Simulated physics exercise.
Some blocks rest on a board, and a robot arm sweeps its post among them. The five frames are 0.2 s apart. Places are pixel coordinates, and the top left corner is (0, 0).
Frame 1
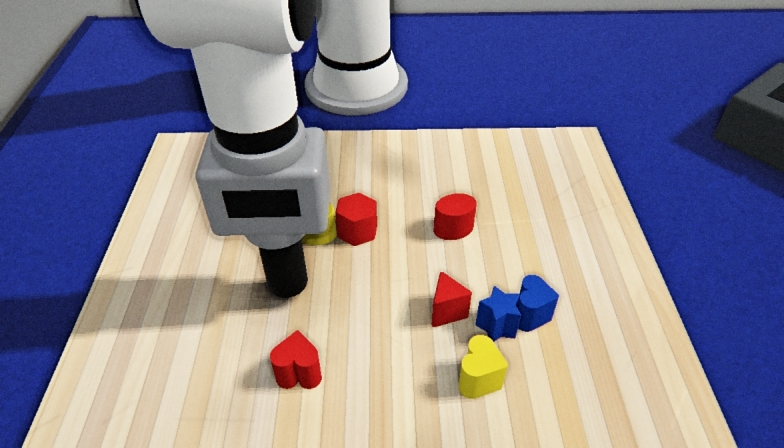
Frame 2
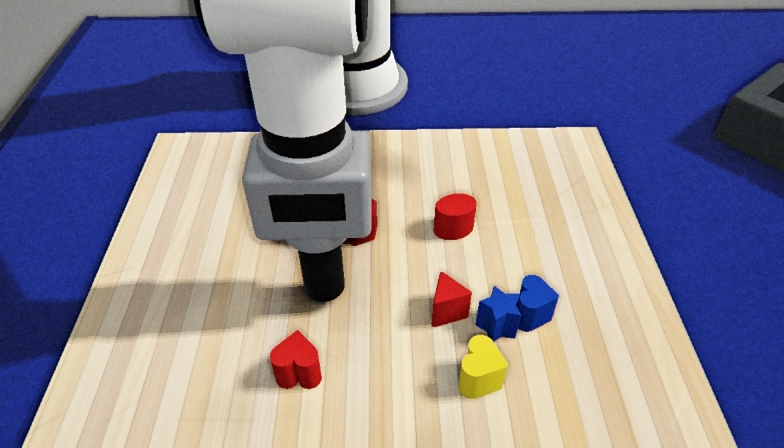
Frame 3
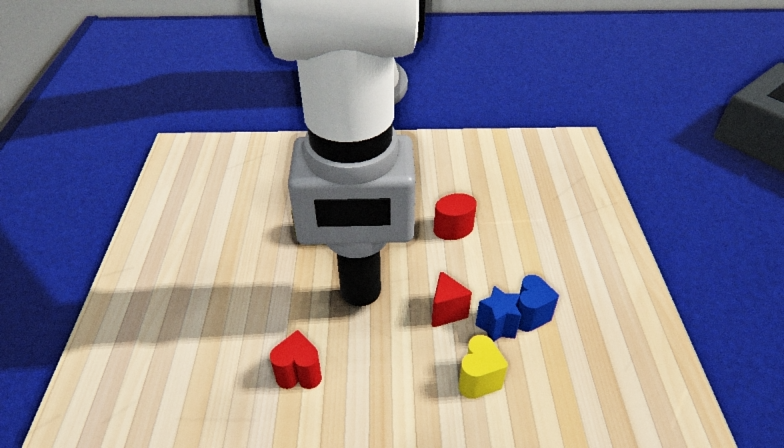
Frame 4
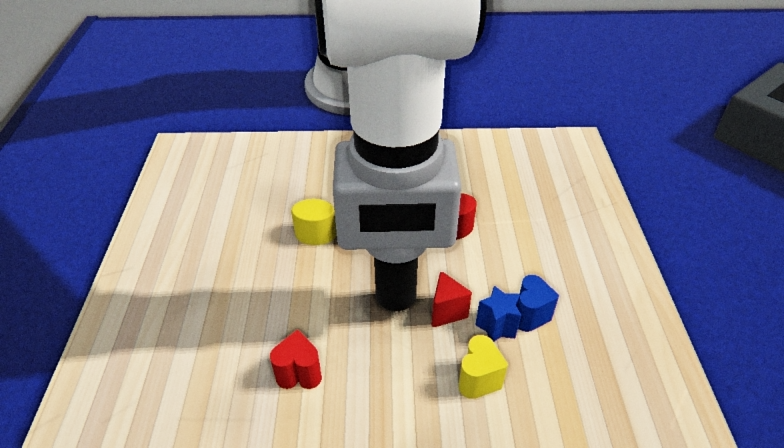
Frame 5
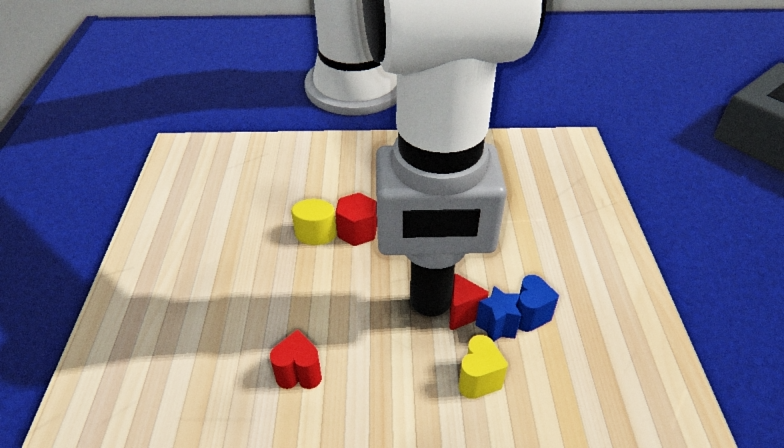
On a striped wooden board scattered with red, yellow and blue blocks, a robot arm sweeps its black post steadily rightward, then nudges the red three-sided block slightly to the right while the other blocks stay still.
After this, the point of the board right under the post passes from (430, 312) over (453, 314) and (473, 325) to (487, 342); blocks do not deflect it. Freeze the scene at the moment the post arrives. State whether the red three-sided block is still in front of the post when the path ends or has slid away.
The block gets away.
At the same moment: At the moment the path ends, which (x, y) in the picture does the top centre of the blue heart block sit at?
Located at (563, 299).
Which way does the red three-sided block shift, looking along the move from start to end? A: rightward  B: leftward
The one that fits is B, leftward.
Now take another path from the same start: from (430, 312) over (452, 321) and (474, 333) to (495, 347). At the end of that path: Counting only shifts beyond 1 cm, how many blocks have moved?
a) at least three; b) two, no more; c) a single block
I choose a.
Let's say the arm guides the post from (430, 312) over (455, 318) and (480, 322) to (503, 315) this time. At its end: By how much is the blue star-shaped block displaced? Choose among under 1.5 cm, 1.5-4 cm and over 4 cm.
Displacement: Past 4 cm.
What follows on the original path. Halfway along, post at (466, 308); red three-sided block at (502, 294); blue star-shaped block at (528, 313), turned 15° clockwise; blue heart block at (554, 297), turned 60° anticlockwise.
At the end, post at (489, 333); red three-sided block at (521, 305), turned 35° anticlockwise; yellow heart block still; blue star-shaped block at (548, 325); blue heart block at (563, 299), turned 70° anticlockwise.
